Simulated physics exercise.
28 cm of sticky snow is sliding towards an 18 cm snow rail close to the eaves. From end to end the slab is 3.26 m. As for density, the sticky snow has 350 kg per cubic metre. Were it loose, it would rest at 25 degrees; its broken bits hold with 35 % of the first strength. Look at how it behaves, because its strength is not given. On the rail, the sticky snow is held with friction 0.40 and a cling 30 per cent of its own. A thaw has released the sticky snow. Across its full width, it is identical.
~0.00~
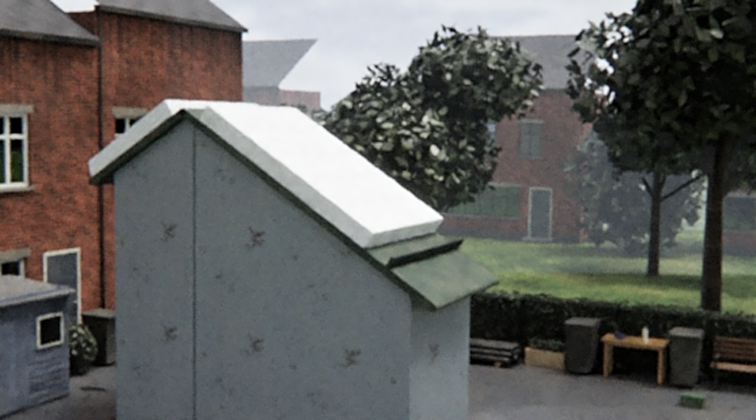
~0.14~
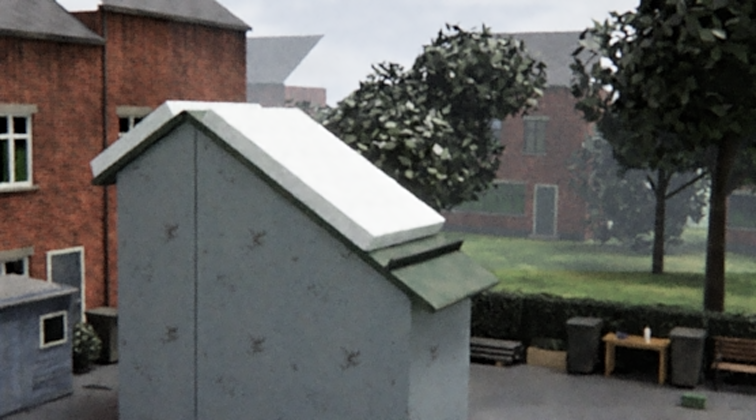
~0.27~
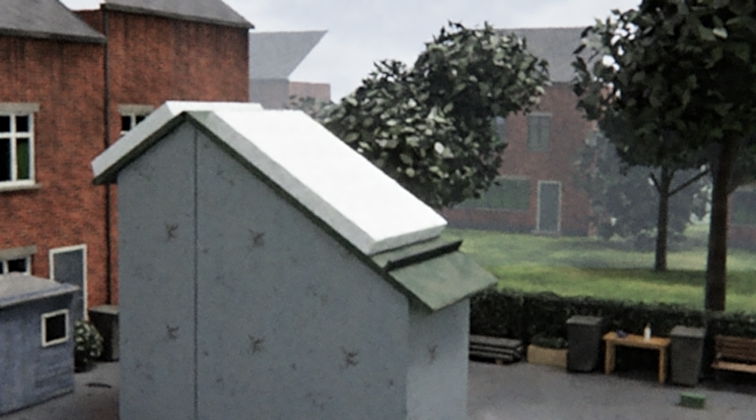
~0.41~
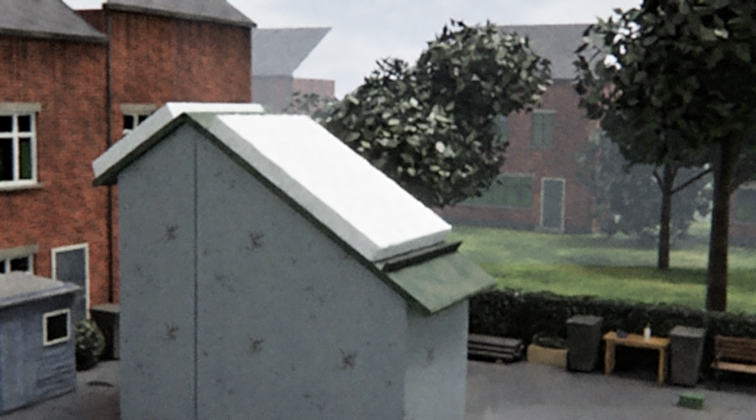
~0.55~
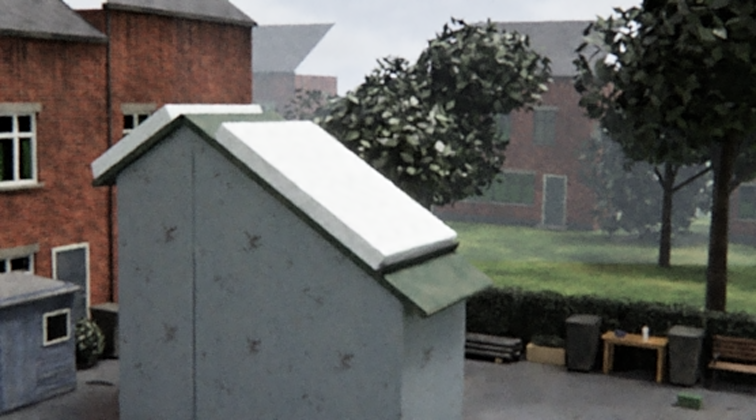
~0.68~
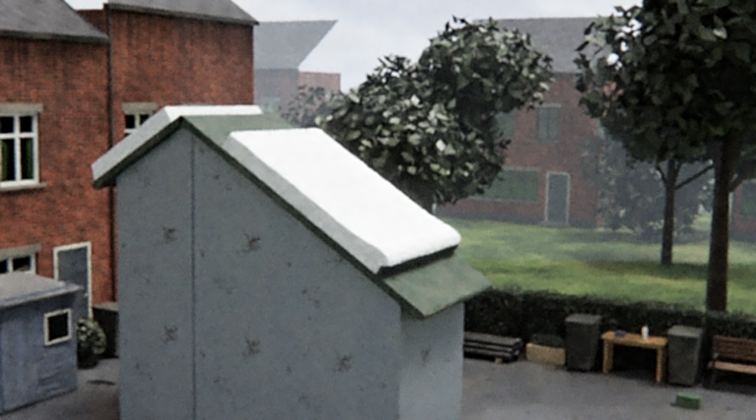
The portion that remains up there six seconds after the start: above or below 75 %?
Portion remaining up there at six seconds after the start: Smaller than 75 %.
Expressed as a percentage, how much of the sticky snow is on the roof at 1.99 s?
Close to 70 percent.
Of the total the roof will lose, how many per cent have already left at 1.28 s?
Roughly 10 %.
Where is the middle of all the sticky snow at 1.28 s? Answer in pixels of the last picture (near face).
About (346, 235).
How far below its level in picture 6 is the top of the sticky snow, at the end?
Looks like something near 0.9 m to me.
After 1.28 s, 97 % of the snow is on the roof.
After 1.99 s, 72 % of the snow is on the roof.
After 2.69 s, 57 % of the snow is on the roof.
After 3.40 s, 54 % of the snow is on the roof.
After 6.00 s, at the end, 54 % of the snow is on the roof.
